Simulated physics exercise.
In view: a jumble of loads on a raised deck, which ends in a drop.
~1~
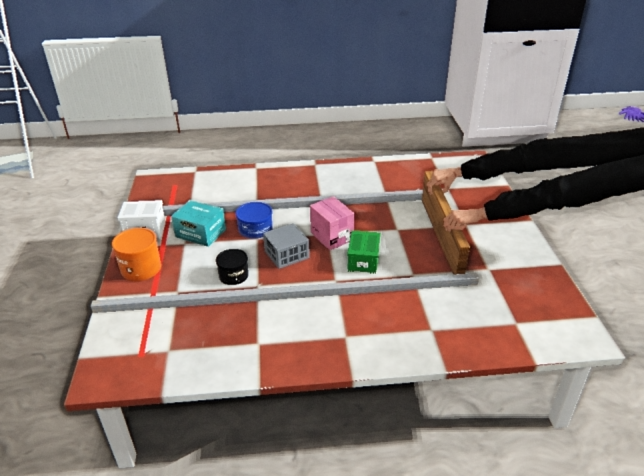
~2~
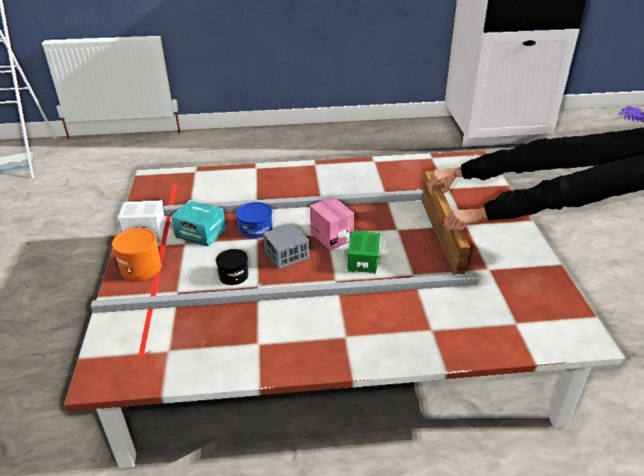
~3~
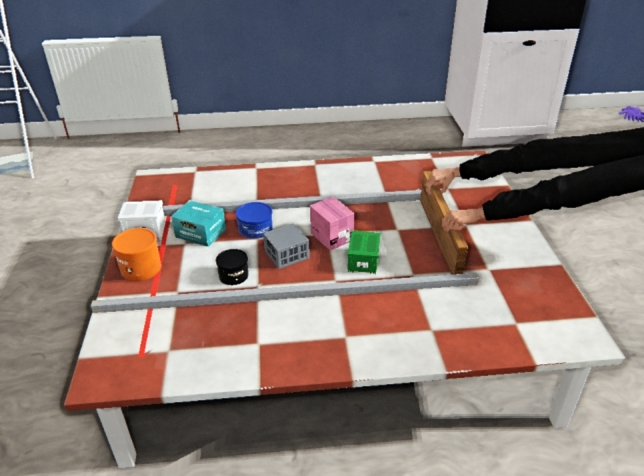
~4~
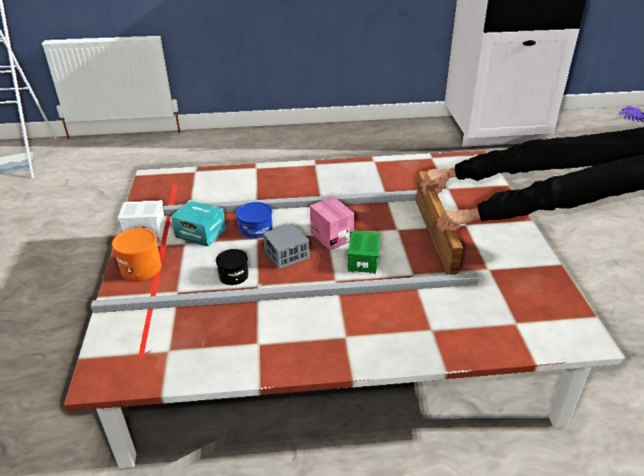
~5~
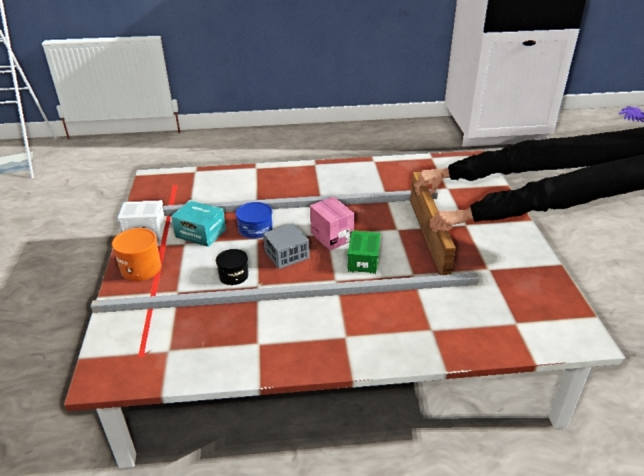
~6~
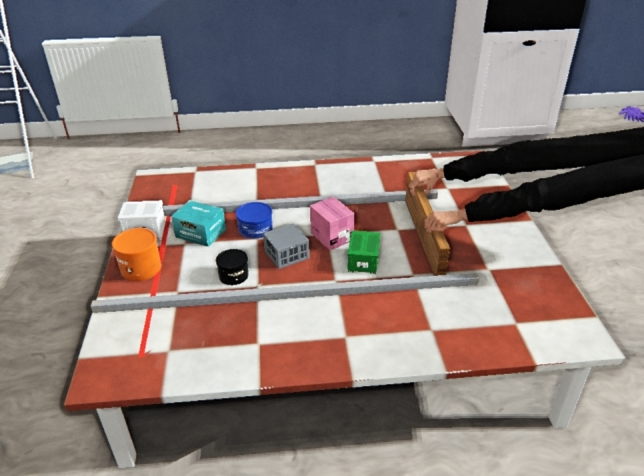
On a red and white checkered table, two hands slid a wooden plank slightly to the left between two rails, while the colourful boxes and tubs in front of it stayed still.
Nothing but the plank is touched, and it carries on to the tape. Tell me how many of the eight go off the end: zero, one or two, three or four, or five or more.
The tally of those that come down is above two and below five.
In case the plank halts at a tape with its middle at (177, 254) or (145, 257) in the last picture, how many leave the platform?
Counts per try: 3 and 6.
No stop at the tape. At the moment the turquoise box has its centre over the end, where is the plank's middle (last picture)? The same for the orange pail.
The middle is at (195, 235) when it's the turquoise box, and at (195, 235) when it's the orange pail.
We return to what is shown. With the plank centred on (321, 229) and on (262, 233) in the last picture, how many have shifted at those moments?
Up to then 3, and up to the other point 7.
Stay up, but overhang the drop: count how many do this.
I count 3 overhanging.
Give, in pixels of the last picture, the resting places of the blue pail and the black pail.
Blue pail at about (119, 224), black pail at about (106, 276).
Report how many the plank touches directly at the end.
It adds up to 2.
Early on, none off yet; white tote at rest near (143, 221); orange pail at rest near (138, 255); turquoise box at rest near (199, 223).
Finally, the number that fall off is three or four; lost, turquoise box, orange pail and white tote.
